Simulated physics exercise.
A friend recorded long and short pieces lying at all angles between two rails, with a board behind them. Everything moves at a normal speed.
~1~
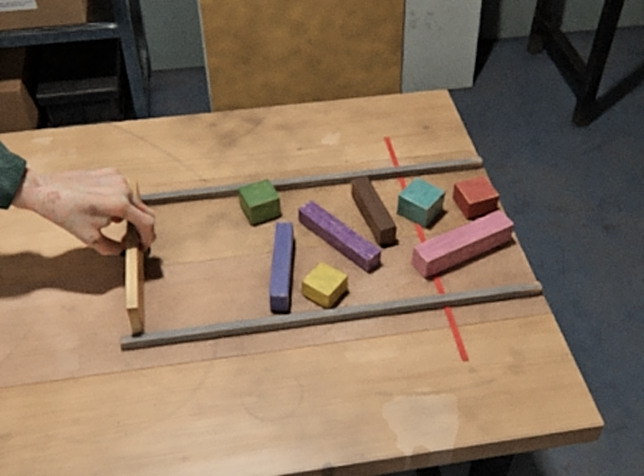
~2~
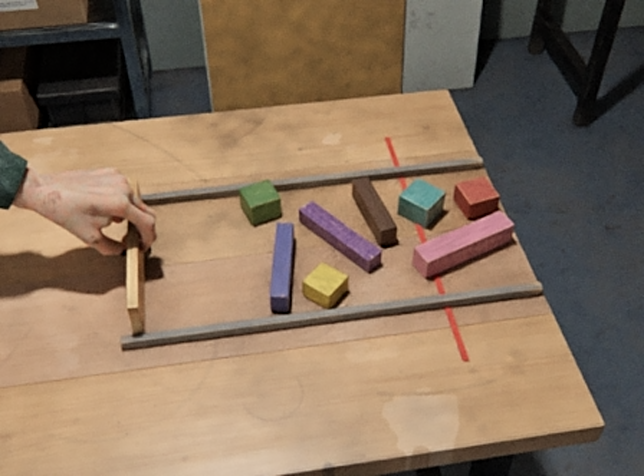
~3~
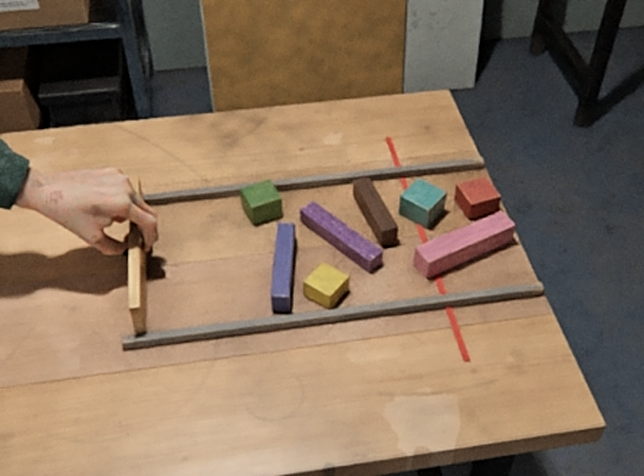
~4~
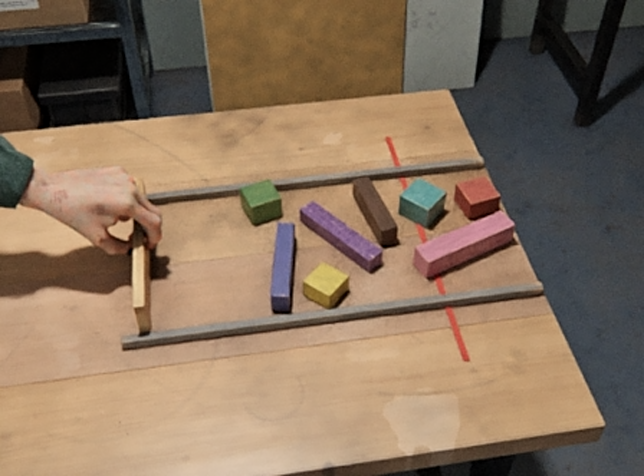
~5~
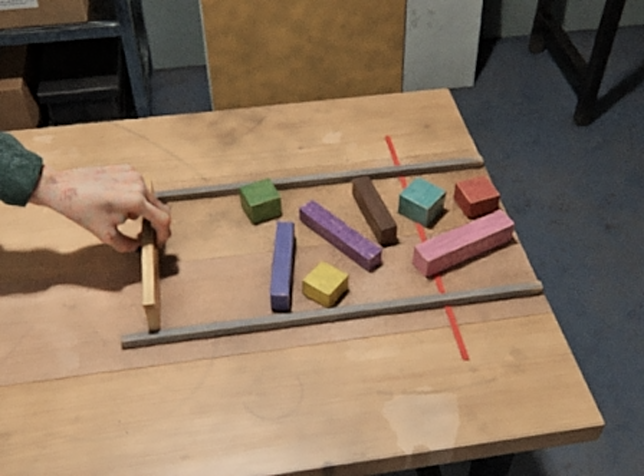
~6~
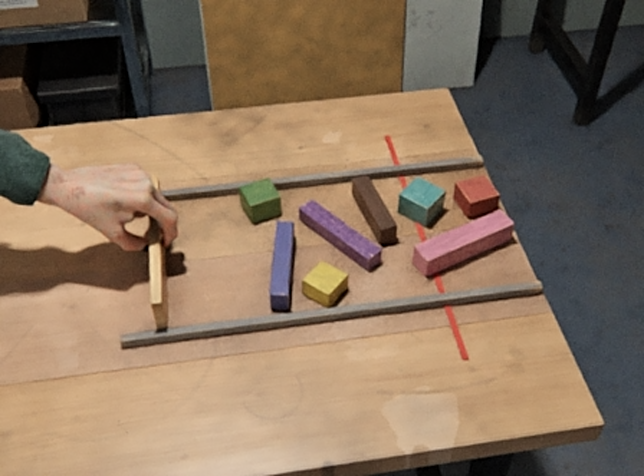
A hand slides an upright board slightly right between two rails, toward scattered, motionless coloured blocks.
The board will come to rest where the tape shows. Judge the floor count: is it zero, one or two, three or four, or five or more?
So the push knocks one or two off, going by the tape.
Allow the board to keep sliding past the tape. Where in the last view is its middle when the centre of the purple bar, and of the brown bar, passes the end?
The middle is at (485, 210) when it's the purple bar, and at (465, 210) when it's the brown bar.
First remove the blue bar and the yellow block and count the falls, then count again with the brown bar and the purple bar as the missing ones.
Result: 1, then 0.
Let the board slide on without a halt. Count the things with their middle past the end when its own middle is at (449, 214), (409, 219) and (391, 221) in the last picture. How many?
First 3, then 2, finally 0.
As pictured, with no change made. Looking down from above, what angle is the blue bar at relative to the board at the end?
It comes to around 0 degrees.
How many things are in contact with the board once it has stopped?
At rest, 2 are in contact.
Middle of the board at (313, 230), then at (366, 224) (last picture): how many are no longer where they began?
Tally: 4; 7.
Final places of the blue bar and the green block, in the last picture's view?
(438, 246) and (421, 178), roughly.
Early on, none off yet; red block at rest near (476, 196); pink bar at rest near (464, 243); turquoise block at rest near (421, 202).
A while later, none off yet; red block at rest near (476, 196); pink bar moving near (467, 242); turquoise block at rest near (421, 202).
Finally, the number that fall off is one or two; lost, pink bar and red block.
